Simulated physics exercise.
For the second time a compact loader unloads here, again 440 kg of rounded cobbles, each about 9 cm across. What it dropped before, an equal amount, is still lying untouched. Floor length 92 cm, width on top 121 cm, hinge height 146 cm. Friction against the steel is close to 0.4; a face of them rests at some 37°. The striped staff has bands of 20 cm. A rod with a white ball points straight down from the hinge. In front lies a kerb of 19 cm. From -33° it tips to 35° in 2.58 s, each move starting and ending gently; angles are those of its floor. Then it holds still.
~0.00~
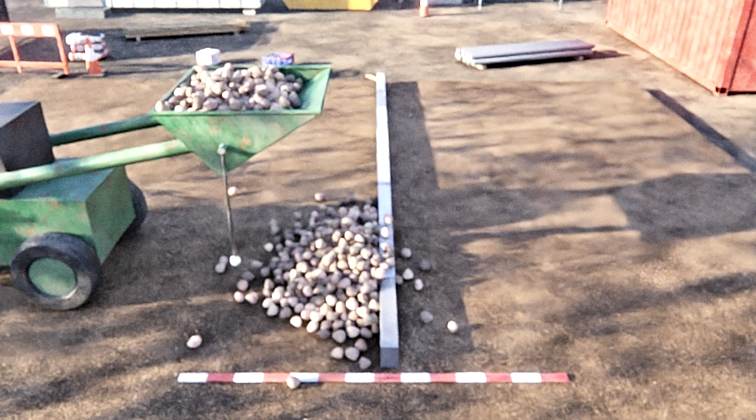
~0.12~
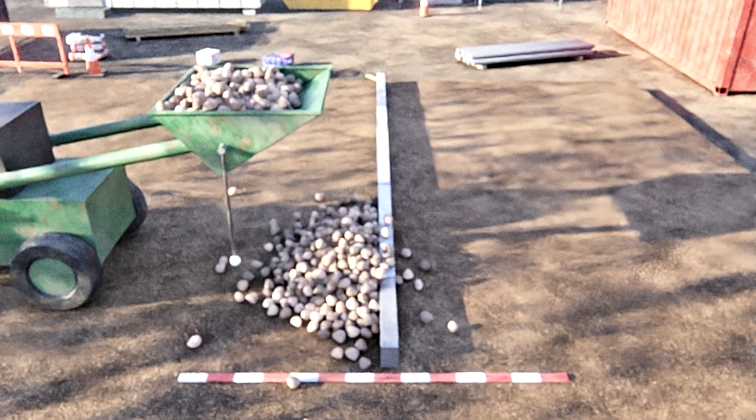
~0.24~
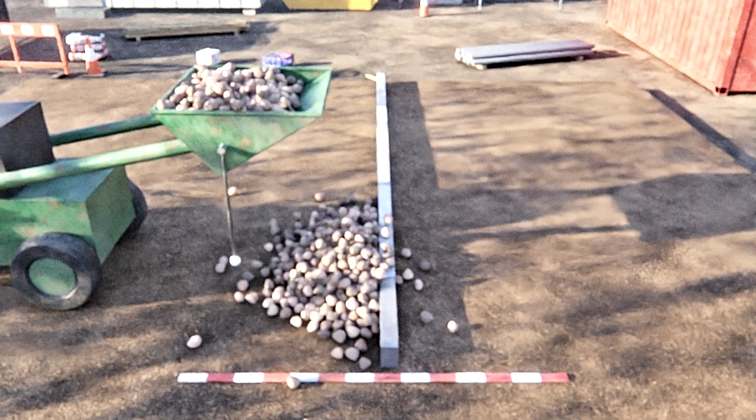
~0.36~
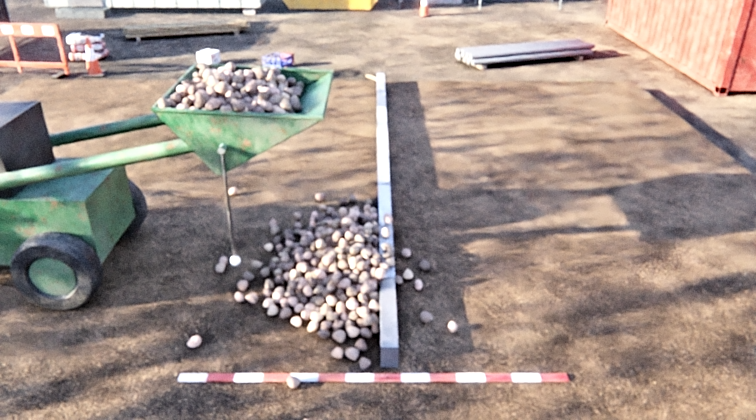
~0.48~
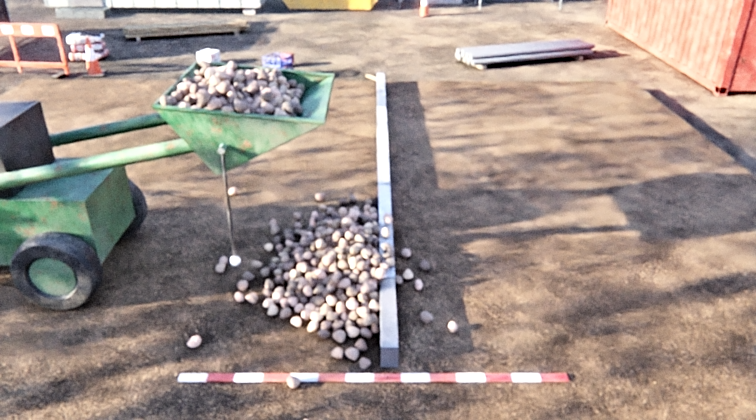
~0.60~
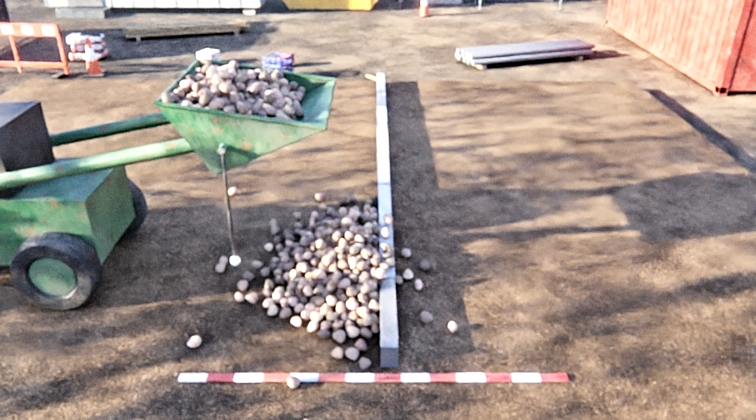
In a sunlit yard, a green loader's bucket full of rounded stones tilted very slightly, its load shifting only a little, while the pile on the ground beside a pale kerb lay still.
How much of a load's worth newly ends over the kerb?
Some 28 per cent is added.
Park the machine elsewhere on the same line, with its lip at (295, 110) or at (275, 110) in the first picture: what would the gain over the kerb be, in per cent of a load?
First some 10, then 0 per cent.
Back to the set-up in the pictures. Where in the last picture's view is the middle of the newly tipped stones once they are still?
Around (363, 250).
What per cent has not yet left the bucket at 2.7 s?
It holds some 15 per cent.
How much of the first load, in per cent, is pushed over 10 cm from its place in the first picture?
About 10 per cent.
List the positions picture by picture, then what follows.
In the first frame, the bucket is at -33°, its lip at (321, 112); the top of the load is at (221, 77). The earlier load is highest near (351, 239), 28 cm above ground level, 98 % on this side of the kerb, 2 % over the kerb.
The second frame shows lip at (321, 113), floor tilted -33°, highest stones at (221, 76); the stones move at 0.0 m/s on average.
In the third frame, the bucket is at -31°, its lip at (322, 115); the top of the load is at (222, 76); the stones move at 0.1 m/s on average.
The fourth frame shows lip at (323, 118), floor tilted -29°, highest stones at (221, 75); the stones move at 0.1 m/s on average.
The fifth frame shows lip at (324, 123), floor tilted -27°, highest stones at (213, 74); the stones move at 0.1 m/s on average.
In the sixth frame, the bucket is at -24°, its lip at (326, 128); the top of the load is at (215, 72); the stones move at 0.1 m/s on average.
After 1.9 s the floor is at 25°; in per cent of one load, 88 in the bucket, 110 on this side of the kerb, 2 over the kerb; the foremost stones are at (415, 282).
After 2.7 s the floor is at 35°; in per cent of one load, 15 in the bucket, 175 on this side of the kerb, 10 over the kerb; the foremost stones are at (461, 267).
After 3.0 s the floor is at 35°; in per cent of one load, 0 in the bucket, 176 on this side of the kerb, 23 over the kerb; the foremost stones are at (497, 257).
After 5.7 s the floor is at 35°; in per cent of one load, 0 in the bucket, 171 on this side of the kerb, 29 over the kerb; the foremost stones are at (547, 255). Net gain over the kerb, 28.
